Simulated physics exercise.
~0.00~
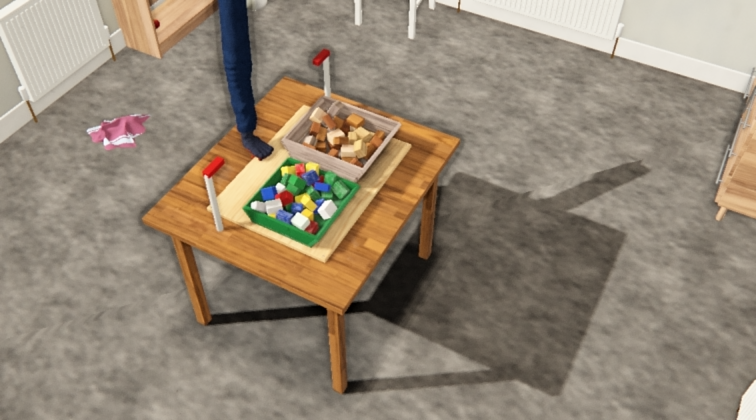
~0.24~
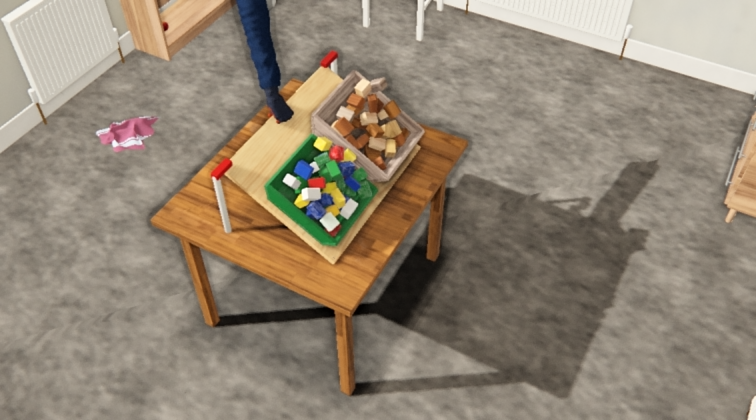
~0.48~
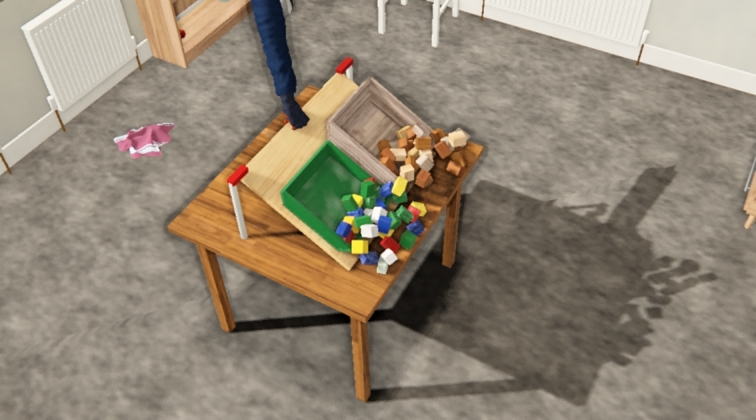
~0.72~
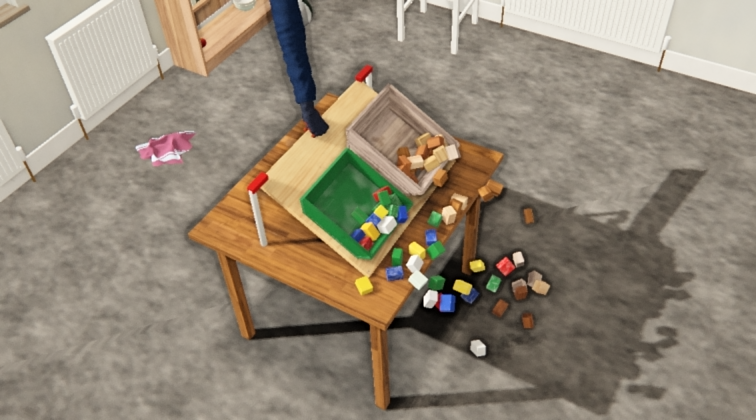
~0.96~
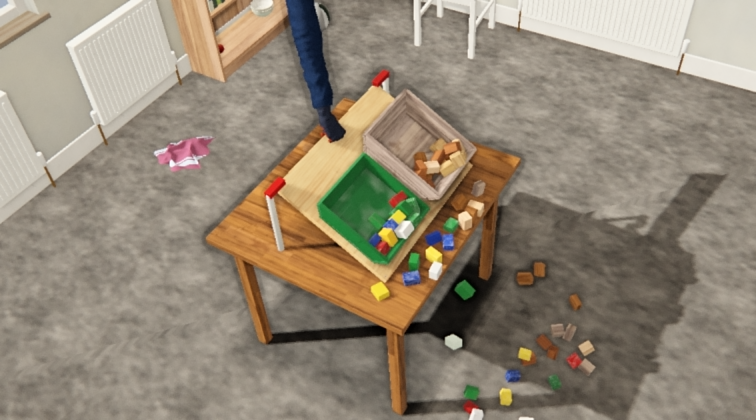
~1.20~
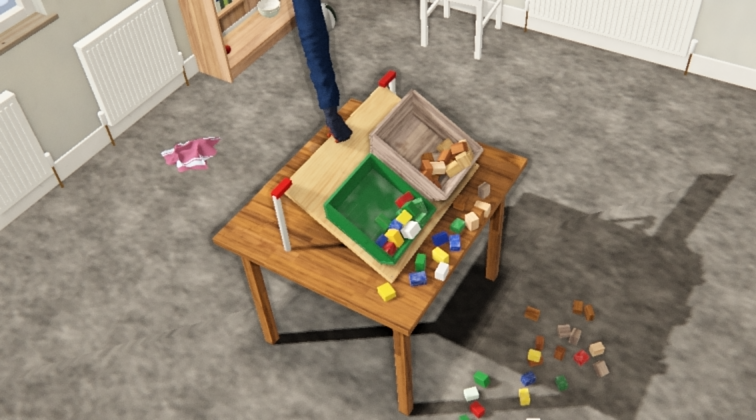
Hinged board on a wooden table tilting up under a hand, spilling blocks and toy bricks from two crates onto the floor.
